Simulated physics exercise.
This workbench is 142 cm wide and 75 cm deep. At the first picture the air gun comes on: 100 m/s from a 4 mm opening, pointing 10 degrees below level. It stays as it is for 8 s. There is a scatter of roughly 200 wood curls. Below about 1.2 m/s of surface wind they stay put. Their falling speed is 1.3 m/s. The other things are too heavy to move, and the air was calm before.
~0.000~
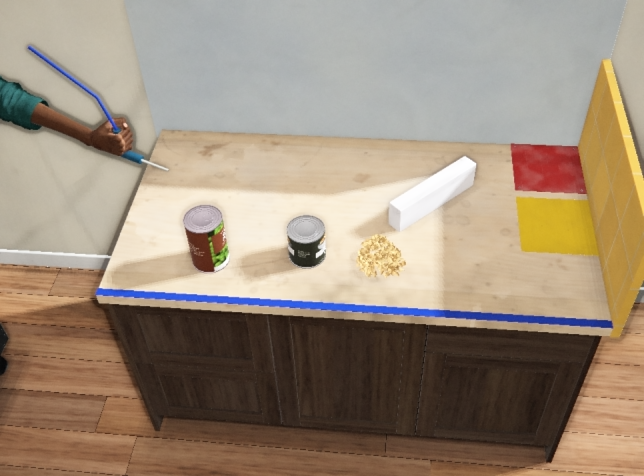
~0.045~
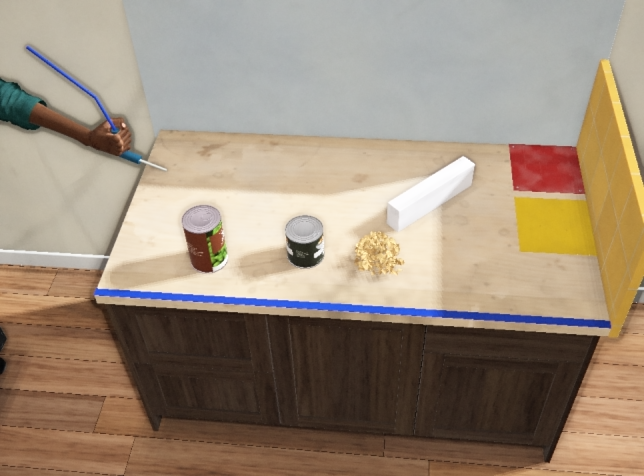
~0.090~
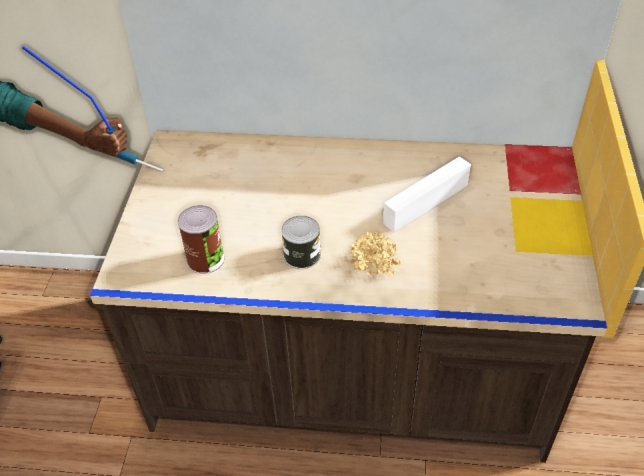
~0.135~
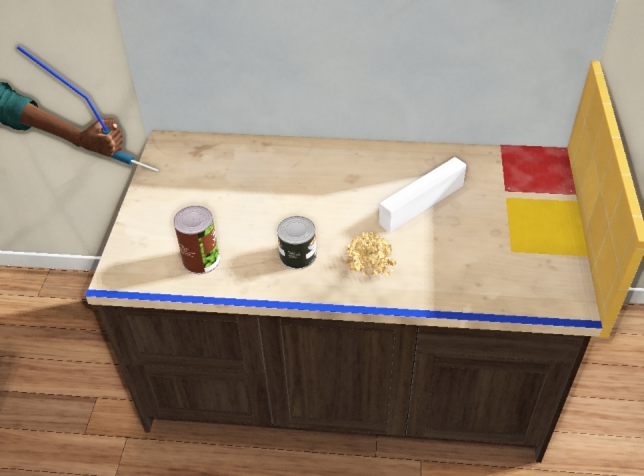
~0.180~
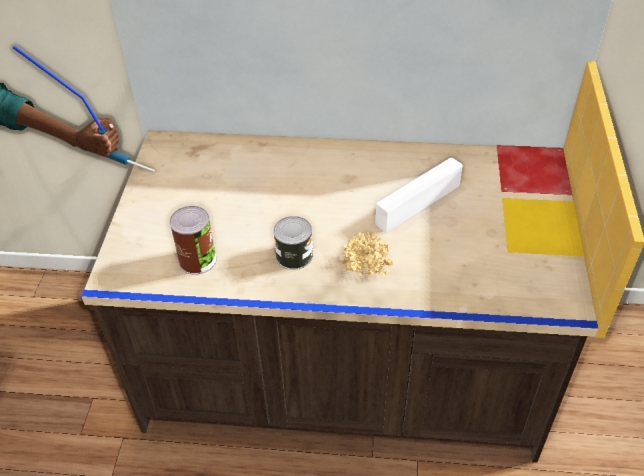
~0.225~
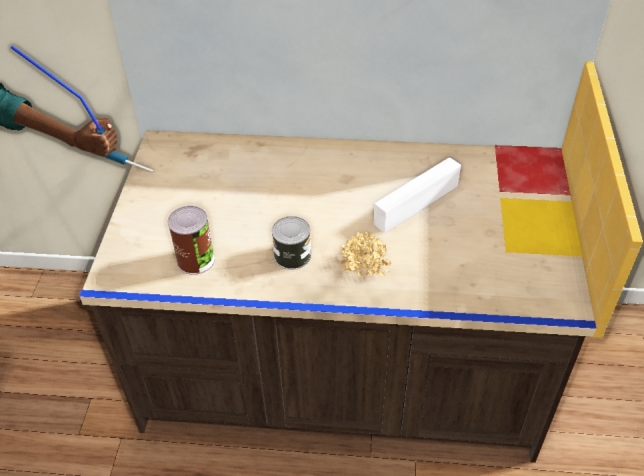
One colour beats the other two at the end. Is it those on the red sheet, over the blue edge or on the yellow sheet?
It is blue that takes the most.
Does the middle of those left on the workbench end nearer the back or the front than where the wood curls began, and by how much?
Towards the front, some 5 cm.
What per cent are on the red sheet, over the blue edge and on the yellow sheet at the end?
About 2 % red, 60 % blue, 0 % yellow.
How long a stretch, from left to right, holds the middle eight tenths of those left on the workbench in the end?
About 50 cm.
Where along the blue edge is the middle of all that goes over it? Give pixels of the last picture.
Around (518, 324).
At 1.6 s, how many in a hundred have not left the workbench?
About 60 %.
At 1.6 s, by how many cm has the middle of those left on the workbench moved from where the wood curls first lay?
About 10 cm.
After 1.6 s, 60 % are on the move or not yet settled, 0 % are on the yellow sheet, 0 % on the red sheet and 36 % over the blue edge; the middle of those still in play is near (390, 276).
After 2.6 s, 50 % are on the move or not yet settled, 0 % are on the yellow sheet, 0 % on the red sheet and 43 % over the blue edge; the middle of those still in play is near (386, 273).
After 4.4 s, 40 % are on the move or not yet settled, 0 % are on the yellow sheet, 2 % on the red sheet and 50 % over the blue edge; the middle of those still in play is near (387, 273).
After 8.0 s, at the end, 0 % are on the yellow sheet, 2 % on the red sheet and 56 % over the blue edge; the middle of those still in play is near (390, 276).
